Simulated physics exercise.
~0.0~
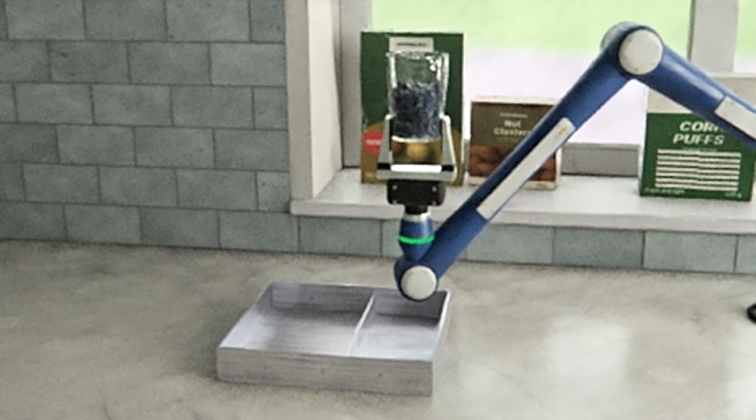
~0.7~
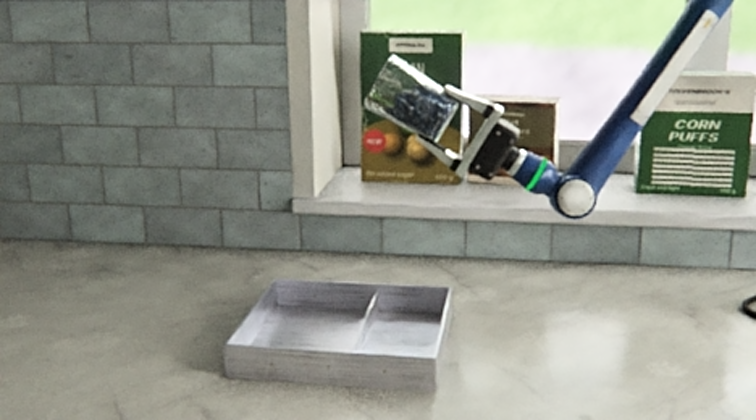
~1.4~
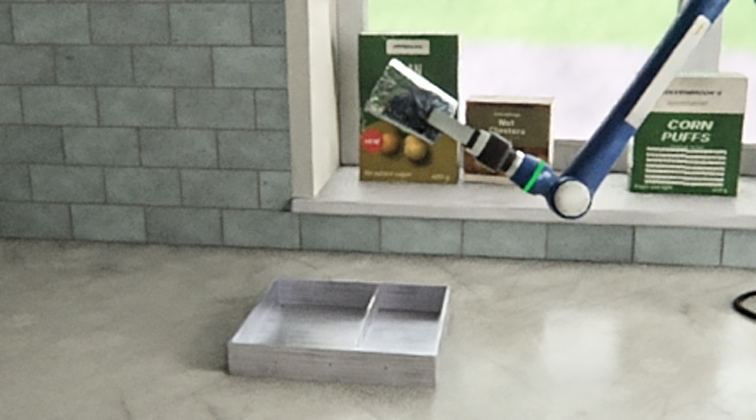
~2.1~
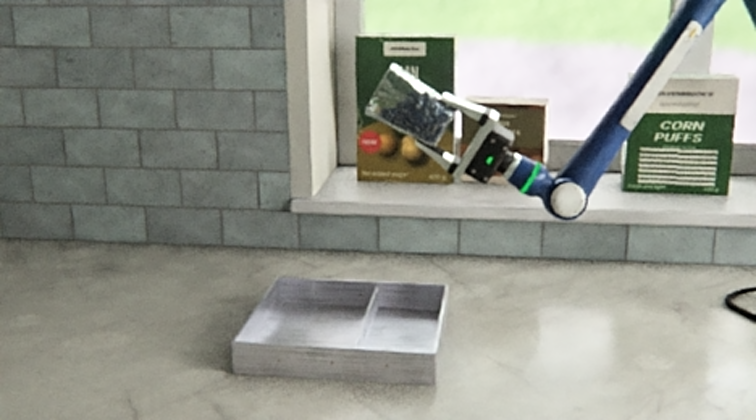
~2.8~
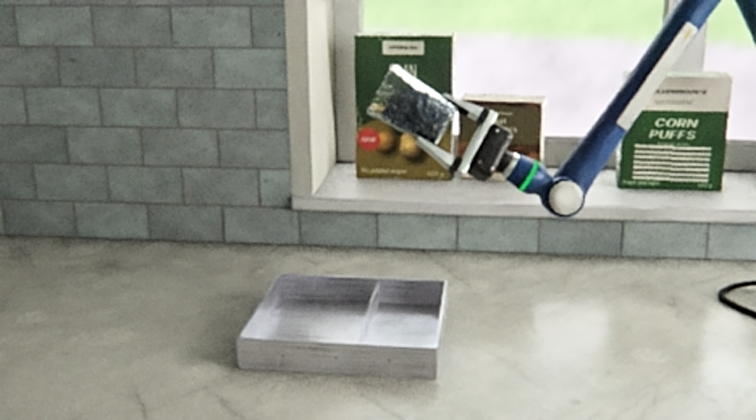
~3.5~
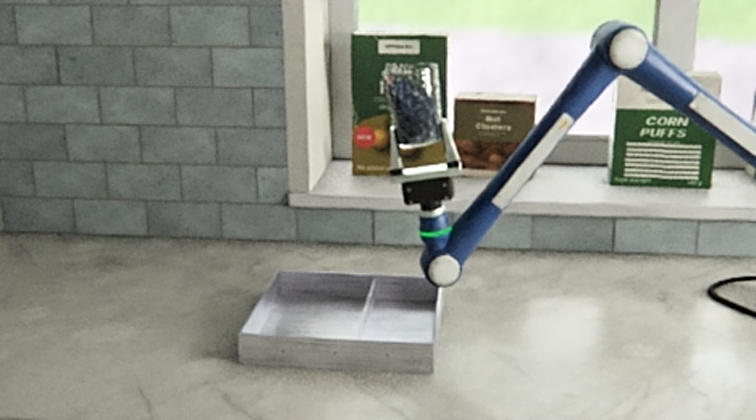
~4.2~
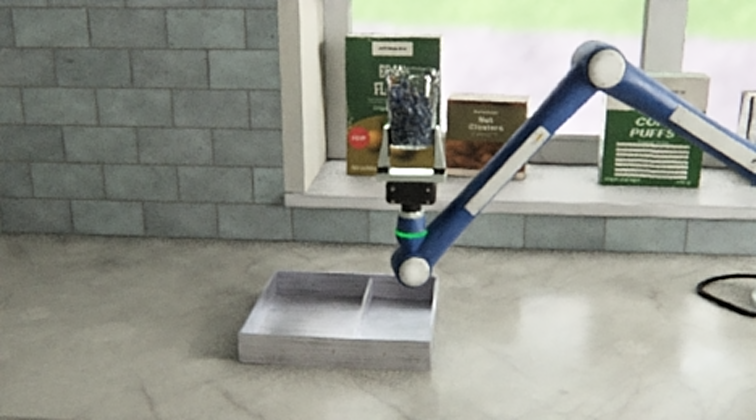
Above a divided tray, a robot arm tips a cup of dark beads, then rights it.
